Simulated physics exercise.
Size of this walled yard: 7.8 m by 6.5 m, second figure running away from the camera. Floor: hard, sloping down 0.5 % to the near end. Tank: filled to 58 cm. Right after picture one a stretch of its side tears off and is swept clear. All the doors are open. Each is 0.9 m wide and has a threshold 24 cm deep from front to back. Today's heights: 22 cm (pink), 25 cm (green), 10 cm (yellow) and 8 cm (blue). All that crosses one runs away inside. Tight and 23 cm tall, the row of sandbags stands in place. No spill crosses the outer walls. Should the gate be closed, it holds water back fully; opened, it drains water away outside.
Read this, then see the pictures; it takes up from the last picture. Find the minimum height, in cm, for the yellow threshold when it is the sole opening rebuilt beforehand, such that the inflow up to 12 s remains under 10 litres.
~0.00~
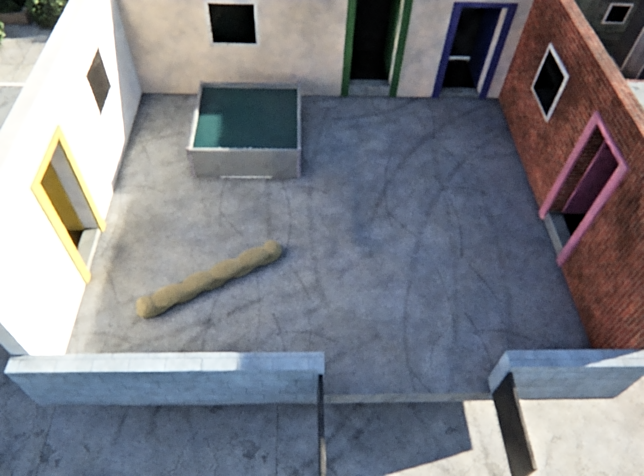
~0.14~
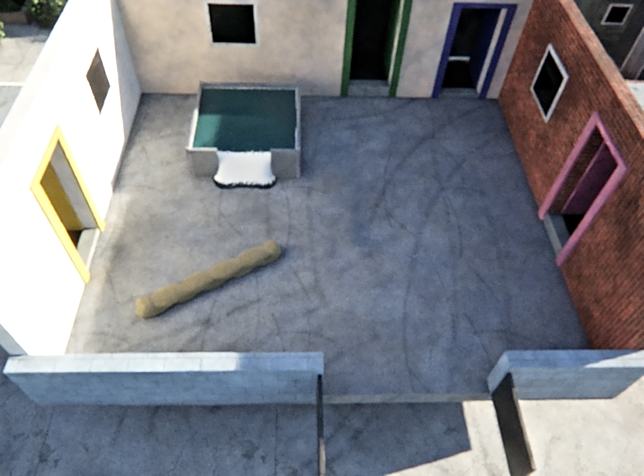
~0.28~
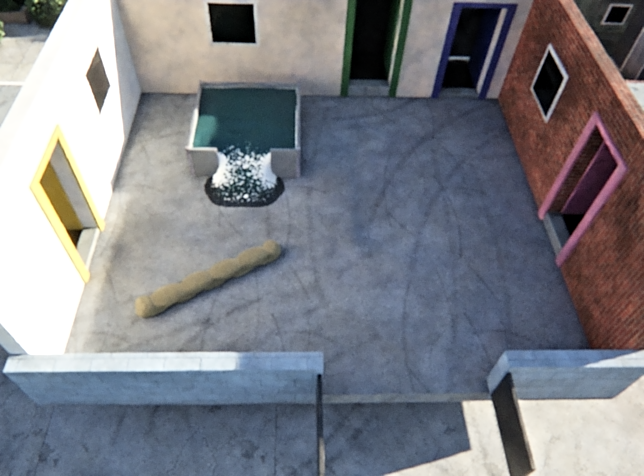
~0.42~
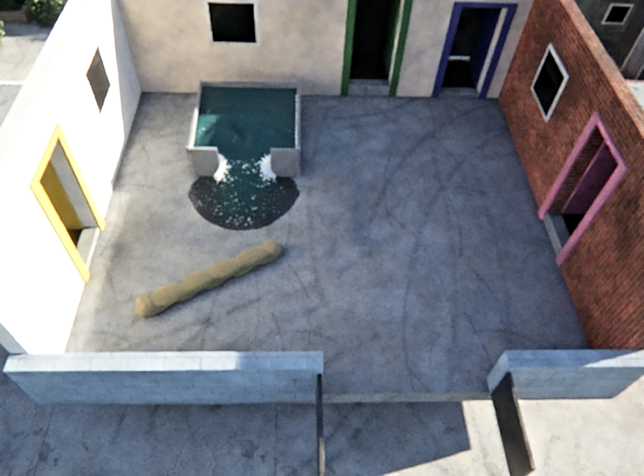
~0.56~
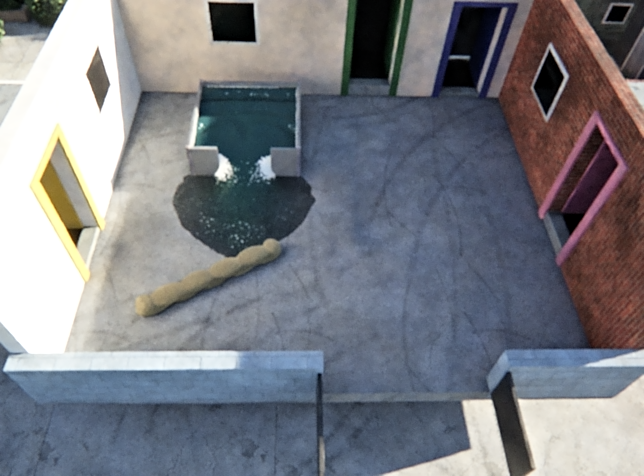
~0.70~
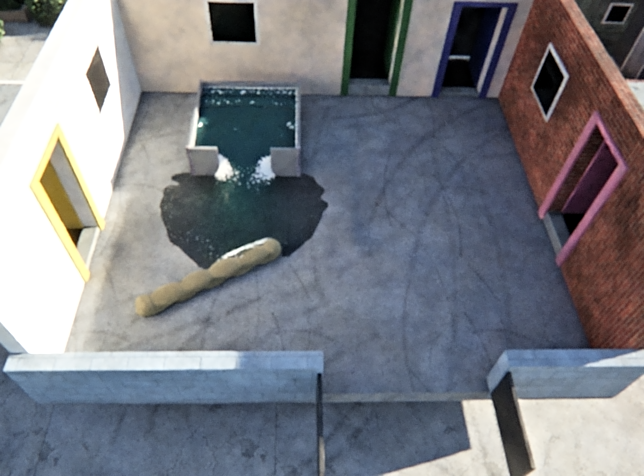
The minimum height is about 17 cm.
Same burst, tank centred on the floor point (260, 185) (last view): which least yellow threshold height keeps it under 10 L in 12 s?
It should be around 21 cm high.
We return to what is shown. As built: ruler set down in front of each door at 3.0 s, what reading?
Centimetres: Pink = 0, green = 0, yellow = 15, blue = 0.
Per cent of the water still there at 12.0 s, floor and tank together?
About 84 %.
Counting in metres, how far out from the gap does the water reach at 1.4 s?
Front distance: Approx. 3.4 m.
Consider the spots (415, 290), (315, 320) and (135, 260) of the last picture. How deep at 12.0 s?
That's 3, 3 and 4 cm, in the order given.
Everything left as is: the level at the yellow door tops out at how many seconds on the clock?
The depth peaks at about 2.8 seconds.
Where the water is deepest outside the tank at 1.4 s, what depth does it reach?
Roughly 32 cm.
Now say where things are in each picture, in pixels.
The first picture shows the tank at (248, 118) is whole and still, 58 cm deep; the yellow door at (74, 213) is dry.
In the second picture, the gap is at (246, 168), the front 0.3 m out at (220, 185); the back of the tank holds 58 cm.
In the third picture, water pours out at (246, 168) and has run 0.7 m, to (228, 204); about 9 cm deep outside, 58 cm at the back.
In the fourth picture, the front is at (236, 227), 1.3 m from the gap at (246, 168); 1.7 m2 of floor is wet, 58 cm left at the back.
In the fifth picture, water pours out at (246, 167) and has run 1.9 m, to (233, 254); about 5 cm deep outside, 54 cm at the back.
In the sixth picture, the gap is at (246, 166), the front 2.2 m out at (213, 269); the back of the tank holds 49 cm; 1.3 m in a straight line remain to the yellow door at (73, 211).
After 1.4 s water covers 15 % of the floor, deepest (32 cm) near (248, 254); it has not reached the yellow door.
After 3.0 s water covers 35 % of the floor, deepest (30 cm) near (56, 379); 15 cm at the yellow door, 8 litres in over its 10 cm threshold.
After 12.0 s water covers 80 % of the floor, deepest (7 cm) near (56, 379); 5 cm at the yellow door, 62 litres in over its 10 cm threshold.
At the yellow door as built, the water arrived by 1.8 s and peaked near 16 cm at 2.8 s.
With a threshold of 14 cm, 23 litres would have come in within the 12 s; with 18.5 cm, 6 litres. So under 10 litres takes about 17 cm.
